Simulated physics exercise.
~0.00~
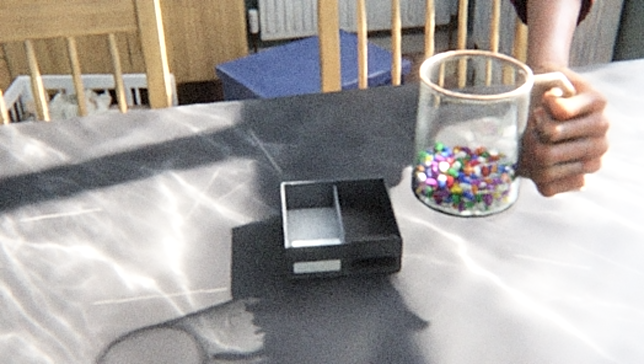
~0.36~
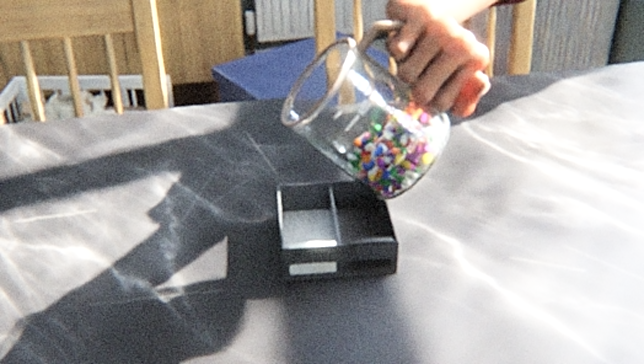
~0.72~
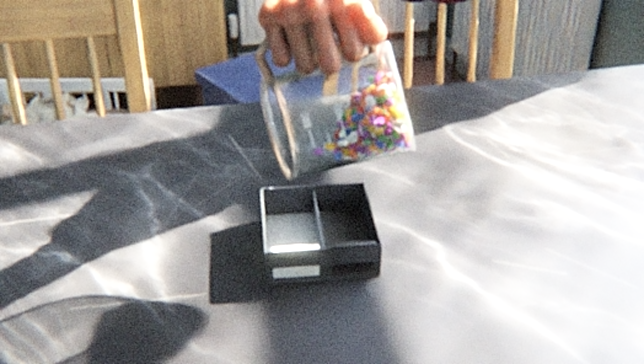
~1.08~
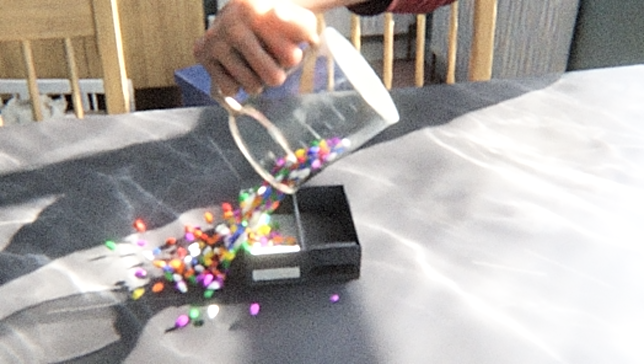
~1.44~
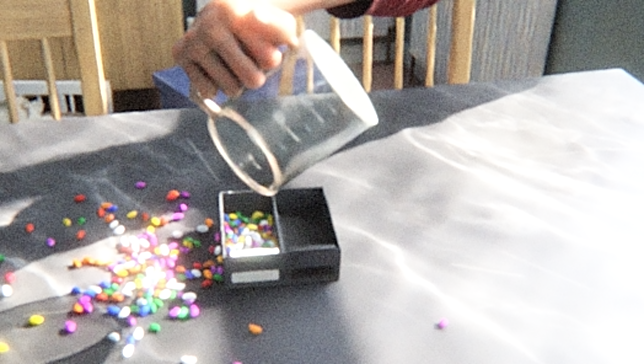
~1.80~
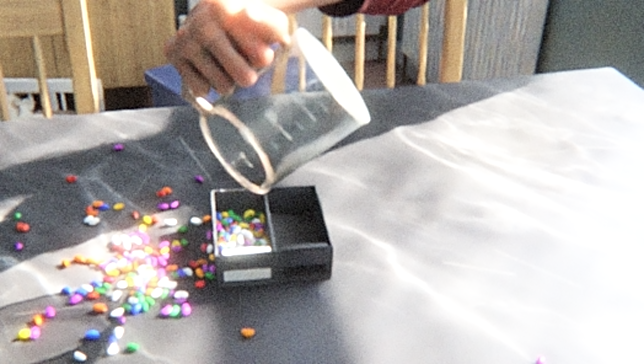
On a sunlit table, a hand tips colourful pieces from a jug, filling the tin's left section and spilling many.
